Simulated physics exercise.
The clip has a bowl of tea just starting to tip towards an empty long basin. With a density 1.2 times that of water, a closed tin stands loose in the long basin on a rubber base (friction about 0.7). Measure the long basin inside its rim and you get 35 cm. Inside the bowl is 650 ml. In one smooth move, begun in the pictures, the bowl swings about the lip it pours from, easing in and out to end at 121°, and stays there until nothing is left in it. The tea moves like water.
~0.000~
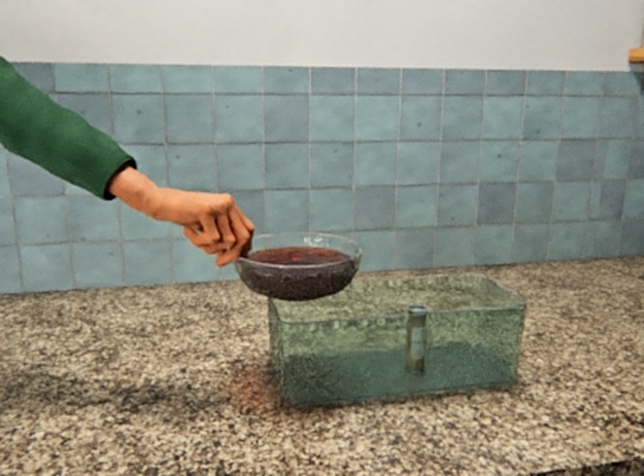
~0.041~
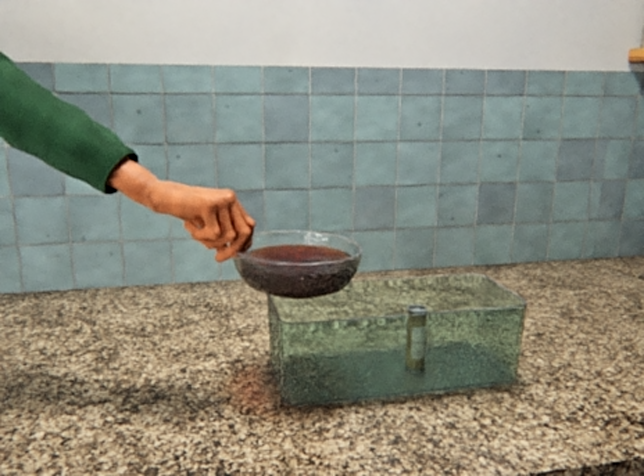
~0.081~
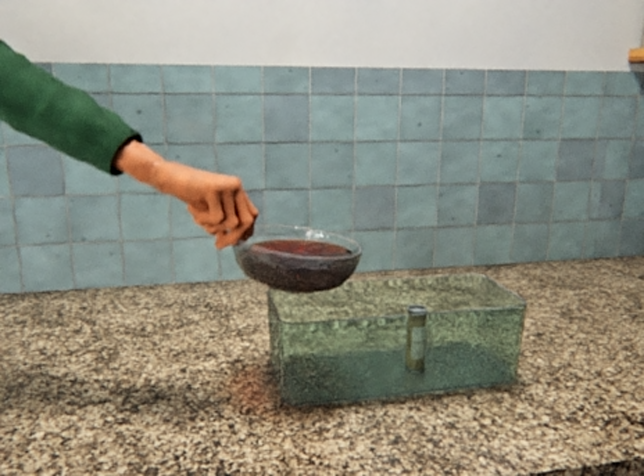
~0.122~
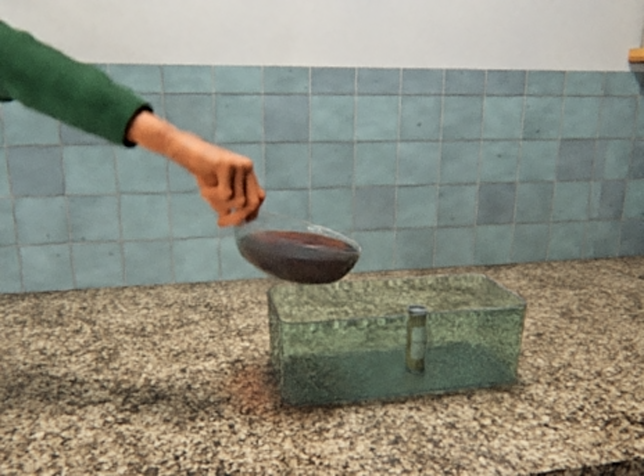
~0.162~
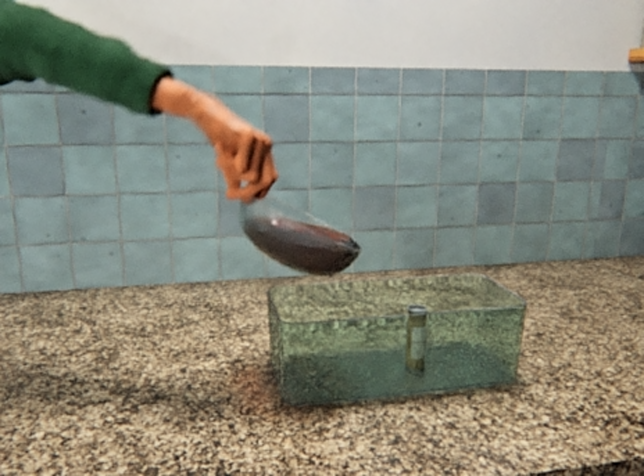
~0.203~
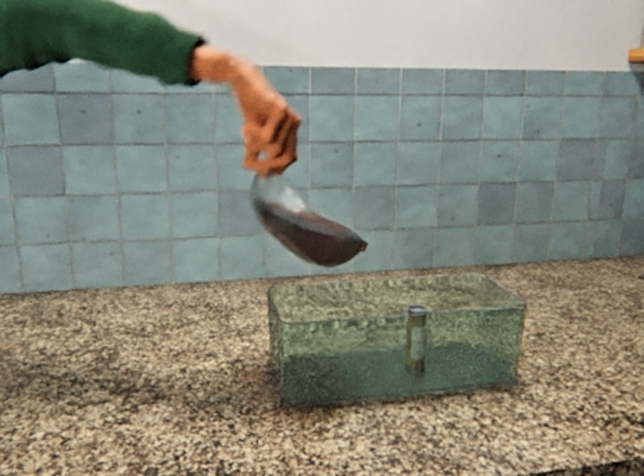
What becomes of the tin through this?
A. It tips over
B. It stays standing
B.
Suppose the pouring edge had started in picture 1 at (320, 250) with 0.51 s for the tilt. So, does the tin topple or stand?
After that, the tin overturns.
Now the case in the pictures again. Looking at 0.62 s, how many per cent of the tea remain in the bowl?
I'd estimate some 0 per cent.
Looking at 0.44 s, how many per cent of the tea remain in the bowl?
Remaining: Near 6 % of the total.
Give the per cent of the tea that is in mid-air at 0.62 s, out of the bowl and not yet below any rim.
Roughly 7 %.
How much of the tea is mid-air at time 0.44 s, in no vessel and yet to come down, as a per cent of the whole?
About 66 per cent.
After 0.44 s the tilt is 116° and 6 per cent is still to pour; the tin stands where it began.
After 0.62 s the tilt is 121° and 0 per cent is still to pour; the tin stands where it began.
After 0.81 s the tilt is 121° and 0 per cent is still to pour; the tin stands where it began.
After 1.01 s the tilt is 121° and 0 per cent is still to pour; the tin stands where it began.
In the end the tin stands where it began.
